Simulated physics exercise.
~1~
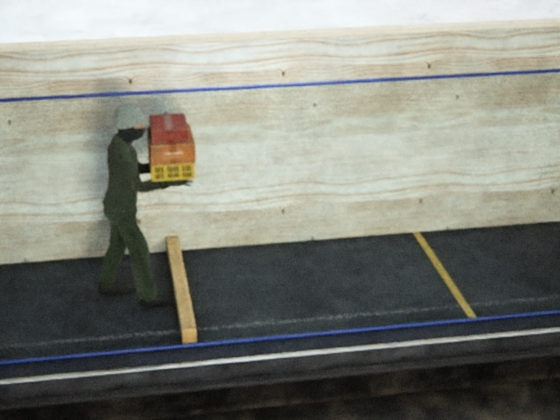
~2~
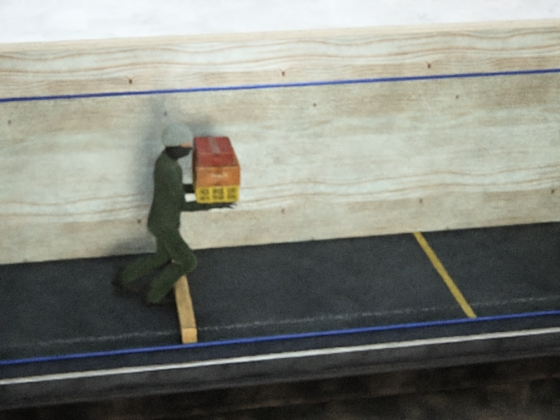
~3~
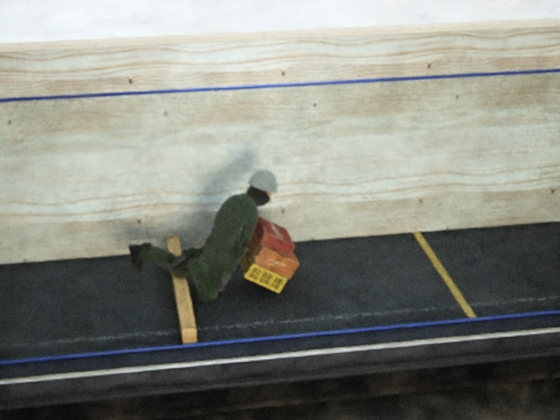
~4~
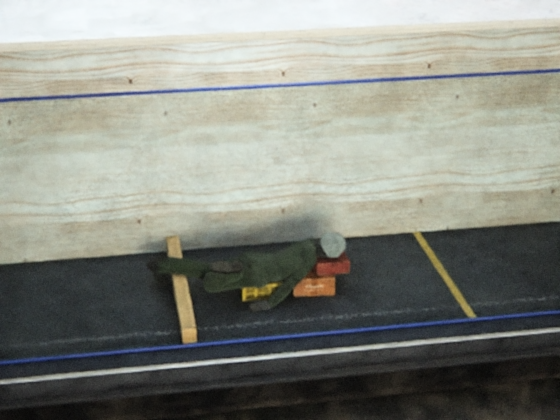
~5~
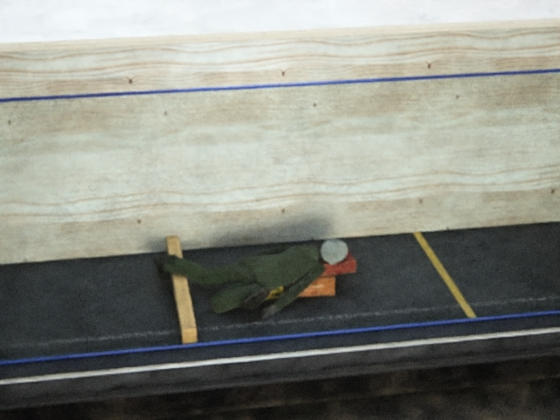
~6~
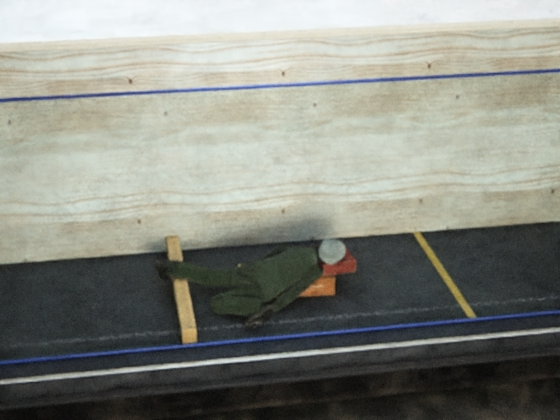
The video shows a helmeted figure in dark green carrying stacked red, orange and yellow boxes rightward, pitching forward over a low wooden rail and falling onto the boxes. The figure ends lying face down across the rail, with the red and orange boxes short of a yellow line.
